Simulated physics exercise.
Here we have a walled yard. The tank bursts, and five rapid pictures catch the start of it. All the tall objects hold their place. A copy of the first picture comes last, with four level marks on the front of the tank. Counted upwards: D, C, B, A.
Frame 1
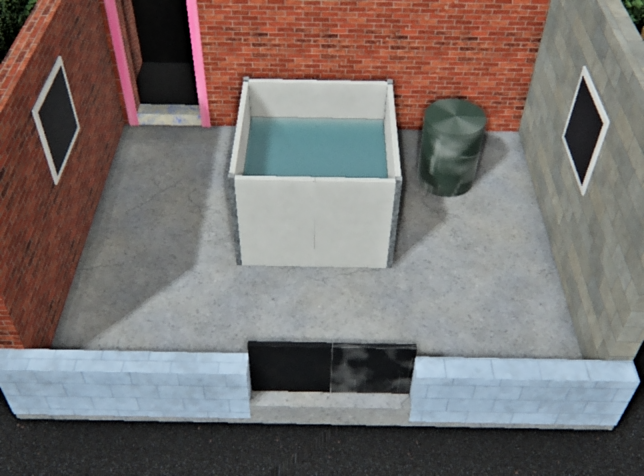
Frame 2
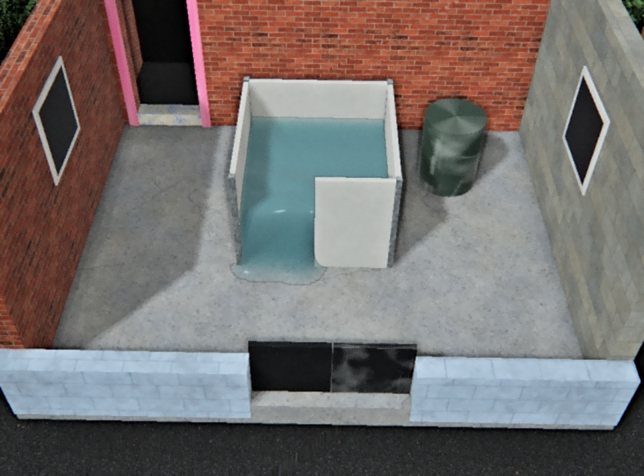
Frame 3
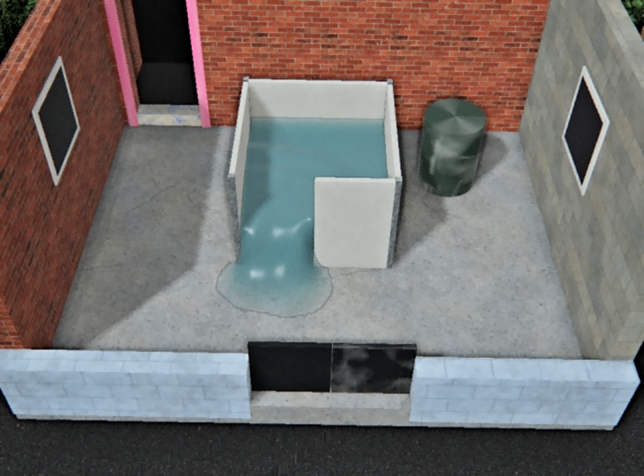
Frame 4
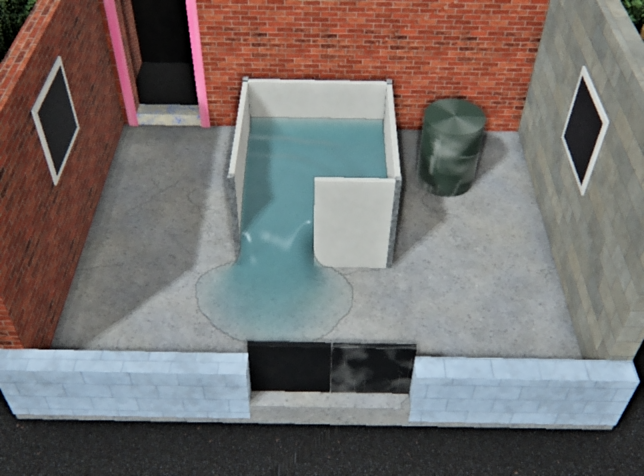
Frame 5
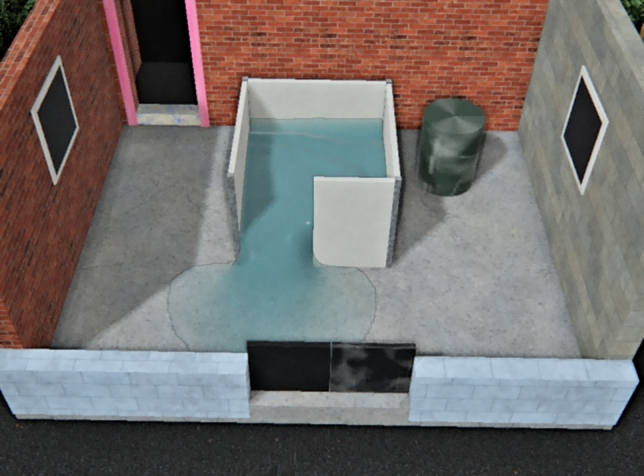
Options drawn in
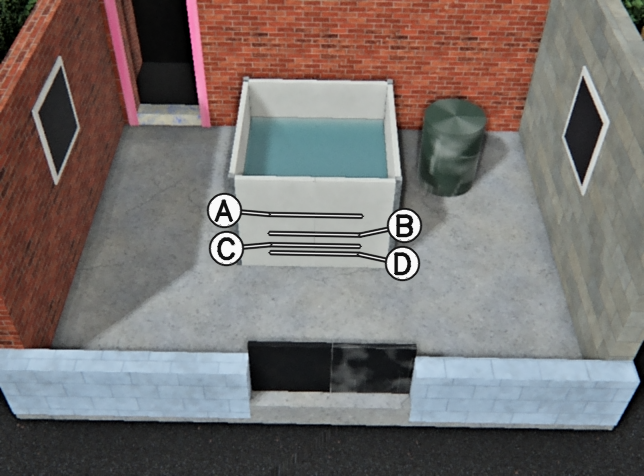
Blue-green water stands in a square, pale-walled tank, then pours out where the left part of its front wall disappears, inside a walled yard seen from a fixed, raised viewpoint. Red brick walls, a pink-framed doorway at upper left, a dark green cylinder right of the tank, and a grey right wall stay still. The puddle widens across the grey ground toward the low pale-blue front wall and dark gate.
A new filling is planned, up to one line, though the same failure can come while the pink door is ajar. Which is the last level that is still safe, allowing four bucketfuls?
Line A just does it.
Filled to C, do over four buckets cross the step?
No, that is safe.
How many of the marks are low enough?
All of them.
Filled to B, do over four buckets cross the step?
No, not at all.
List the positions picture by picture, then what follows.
Water in the tank at rest, its middle at (316, 161); foot of the pink doorway at (171, 125); shut gate at (332, 352), in the first frame.
In the second frame, 1 % of the ground under water, visible out to (239, 269).
In the third frame, 4 % of the ground under water, visible out to (316, 303).
In the fourth frame, 7 % of the ground under water, visible out to (326, 320).
In the fifth frame, 14 % of the ground under water, visible out to (188, 316).
In white, A at (315, 215); B at (314, 234); C at (314, 245); D at (314, 253); from the bottom up D, C, B, A.
If A is chosen, a bucket or two gets in.
If B is chosen, nothing gets over.
If C is chosen, nothing gets over.
If D is chosen, nothing gets over.
